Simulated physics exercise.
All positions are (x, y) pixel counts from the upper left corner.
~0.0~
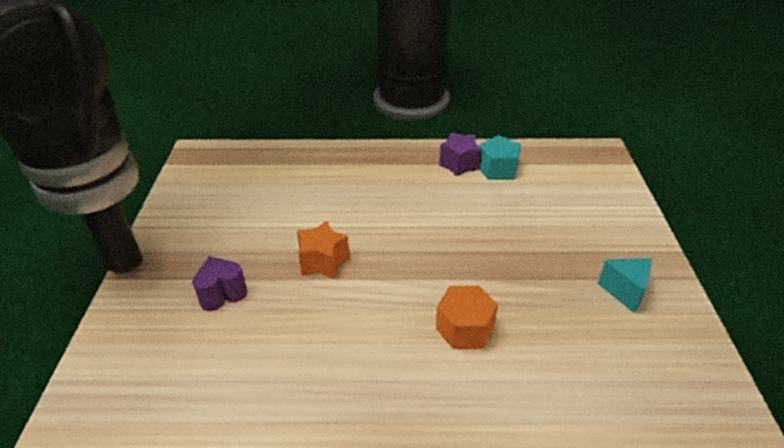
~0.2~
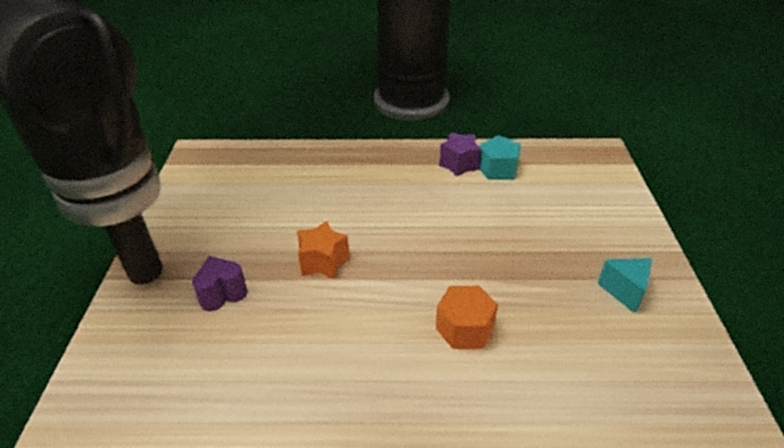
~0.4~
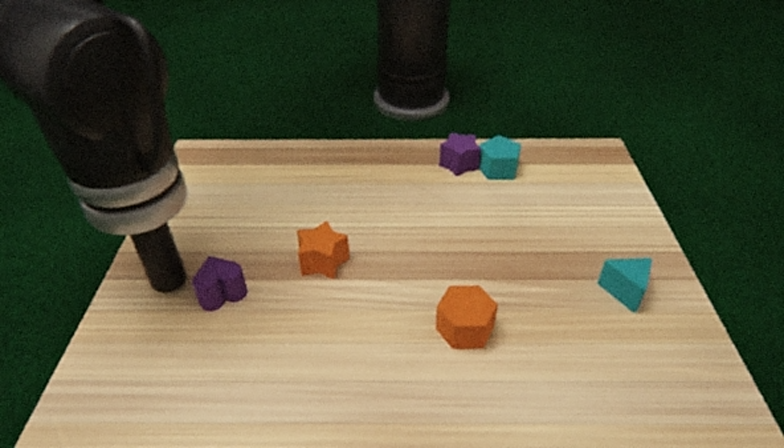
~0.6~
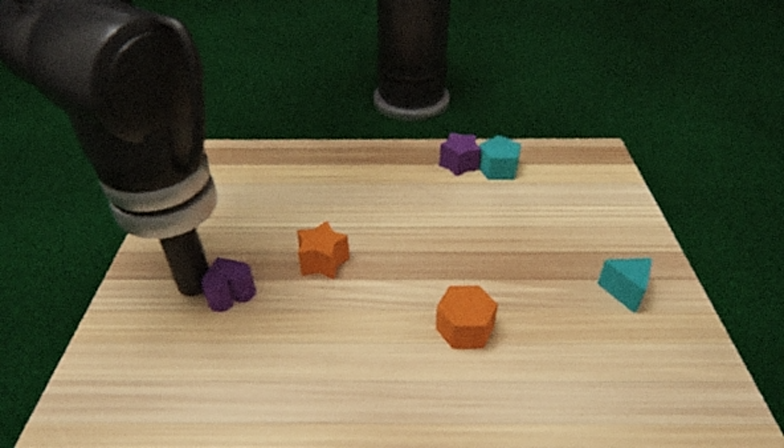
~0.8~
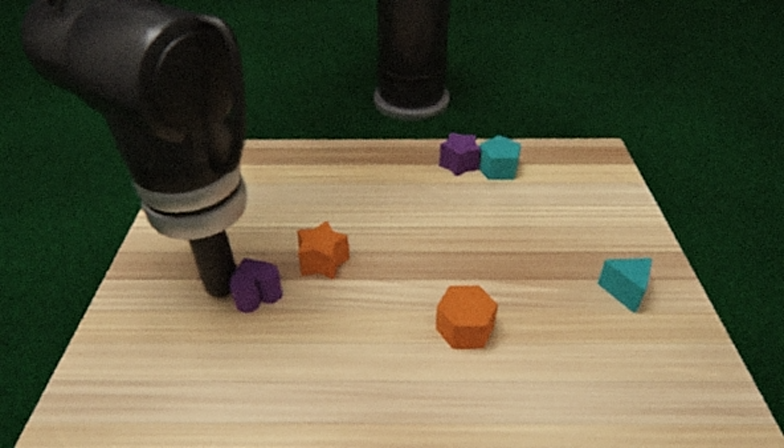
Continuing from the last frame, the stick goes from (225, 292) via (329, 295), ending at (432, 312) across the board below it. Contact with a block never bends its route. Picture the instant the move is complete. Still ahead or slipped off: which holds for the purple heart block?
Still leading.
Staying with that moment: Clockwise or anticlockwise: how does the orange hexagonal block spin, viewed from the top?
It spins clockwise.
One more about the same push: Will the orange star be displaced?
No, that is not what happens.
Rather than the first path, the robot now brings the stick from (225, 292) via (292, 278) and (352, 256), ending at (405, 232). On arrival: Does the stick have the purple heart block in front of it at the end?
No, that is not how it ends up.
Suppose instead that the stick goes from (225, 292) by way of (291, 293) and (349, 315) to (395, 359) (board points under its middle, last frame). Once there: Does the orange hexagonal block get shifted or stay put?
That block stays.
The first path, step by step. One third of the way, stick (295, 285); purple heart block (327, 275).
Two thirds of the way, stick (364, 292); purple heart block (399, 280).
At the end, stick (432, 305); purple heart block (471, 286); orange star still; orange hexagonal block (505, 314), turned 30° clockwise.
